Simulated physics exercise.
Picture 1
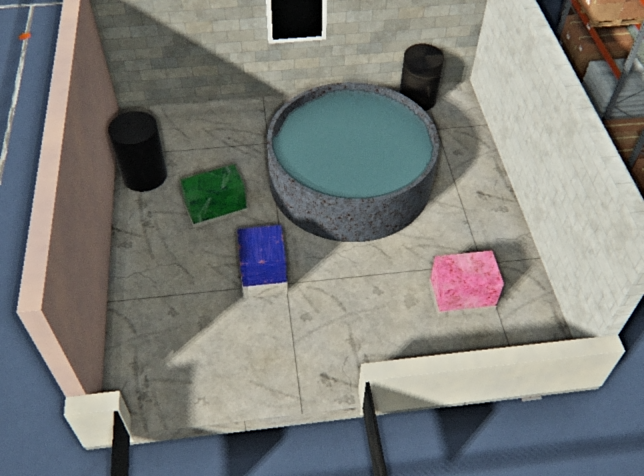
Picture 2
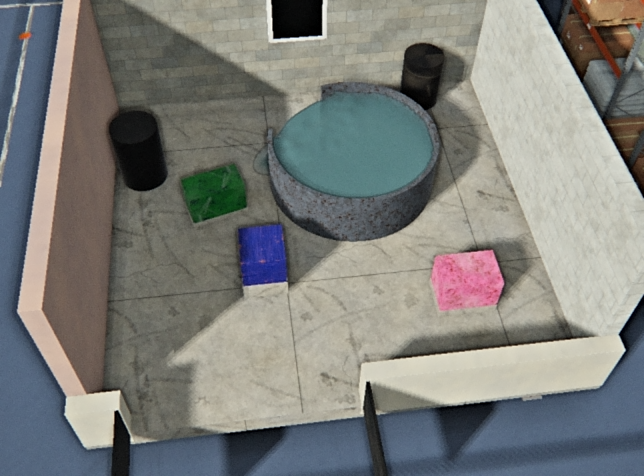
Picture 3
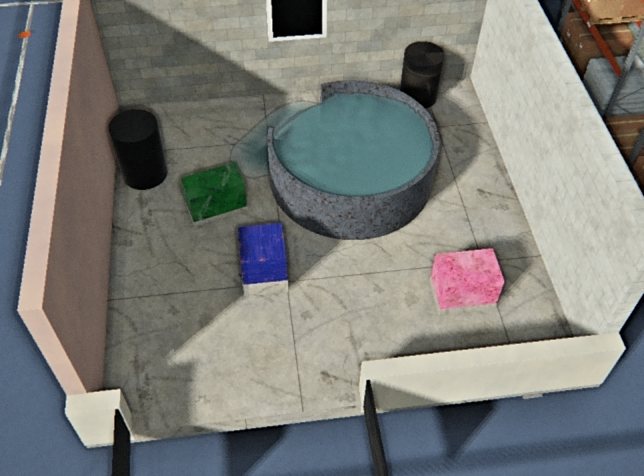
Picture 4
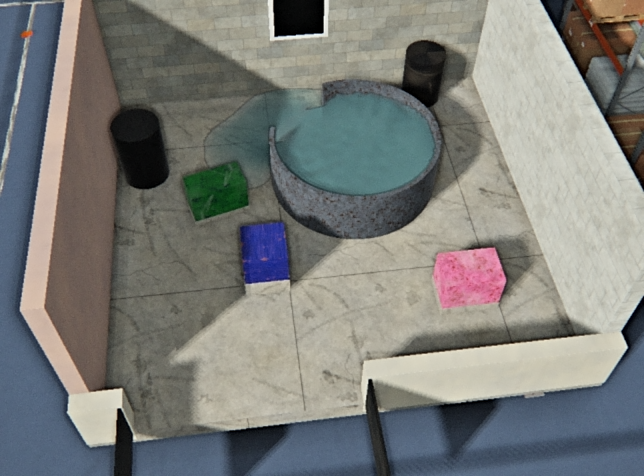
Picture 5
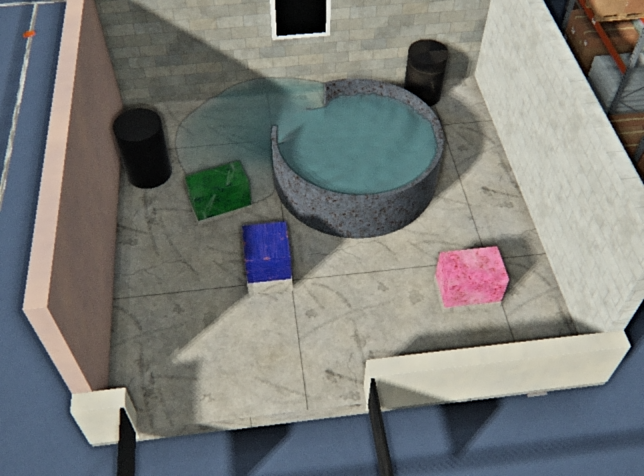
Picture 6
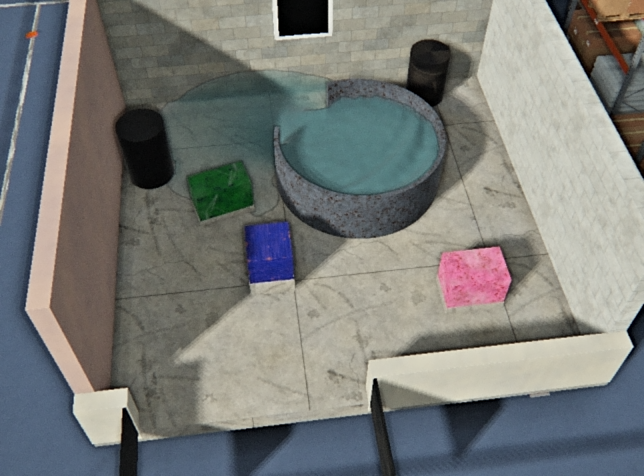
A round grey stone pool of teal water stands at the back of a small walled, open-topped enclosure with a pale stone floor, seen from high above. Green and blue blocks sit left of centre, a pink block sits at right, and two black cylinders stand near the back. Water pours through a gap in the pool's far left side and quickly spreads leftward in a thin sheet behind the green block.
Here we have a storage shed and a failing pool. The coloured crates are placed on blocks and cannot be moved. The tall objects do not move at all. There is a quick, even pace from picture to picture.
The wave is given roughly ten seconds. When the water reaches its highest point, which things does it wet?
In the end the blue crate will not even get damp, the green crate will be wet, the pink crate will not even get damp.
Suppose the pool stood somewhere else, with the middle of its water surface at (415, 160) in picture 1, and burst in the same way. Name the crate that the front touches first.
That would be the green one.
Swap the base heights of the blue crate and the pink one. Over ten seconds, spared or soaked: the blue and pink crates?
I reckon the blue crate is inundated but the pink crate is left unharmed.
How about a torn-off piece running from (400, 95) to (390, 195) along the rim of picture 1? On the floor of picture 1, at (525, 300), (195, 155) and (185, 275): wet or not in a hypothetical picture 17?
The first comes out soaked, the second untouched, the third untouched.
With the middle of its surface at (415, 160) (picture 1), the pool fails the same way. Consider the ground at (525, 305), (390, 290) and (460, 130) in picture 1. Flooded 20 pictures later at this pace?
First unwetted; next unwetted; last drenched.
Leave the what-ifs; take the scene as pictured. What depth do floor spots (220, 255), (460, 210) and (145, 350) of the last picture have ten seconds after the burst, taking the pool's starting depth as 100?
Roughly 6 per cent, 6 per cent and 8 per cent.
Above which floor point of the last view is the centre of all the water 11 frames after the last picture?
It is near (284, 154).
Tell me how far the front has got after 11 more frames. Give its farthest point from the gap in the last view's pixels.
The wet edge reaches furthest near (116, 302).
A moment on, water covers 25 % of the floor; the blue crate not reached, the green crate water round its plinth, the pink crate not reached.
Next, water covers 30 % of the floor; the blue crate water round its plinth, the green crate water round its plinth, the pink crate not reached.
Then, water covers 60 % of the floor; the blue crate water round its plinth, the green crate water round its plinth, the pink crate not reached.
Later, water covers 85 % of the floor; the blue crate water round its plinth, the green crate water round its plinth, the pink crate water round its plinth.
In the end, water covers 100 % of the floor; the blue crate stayed above the water, the green crate was topped, the pink crate stayed above the water.
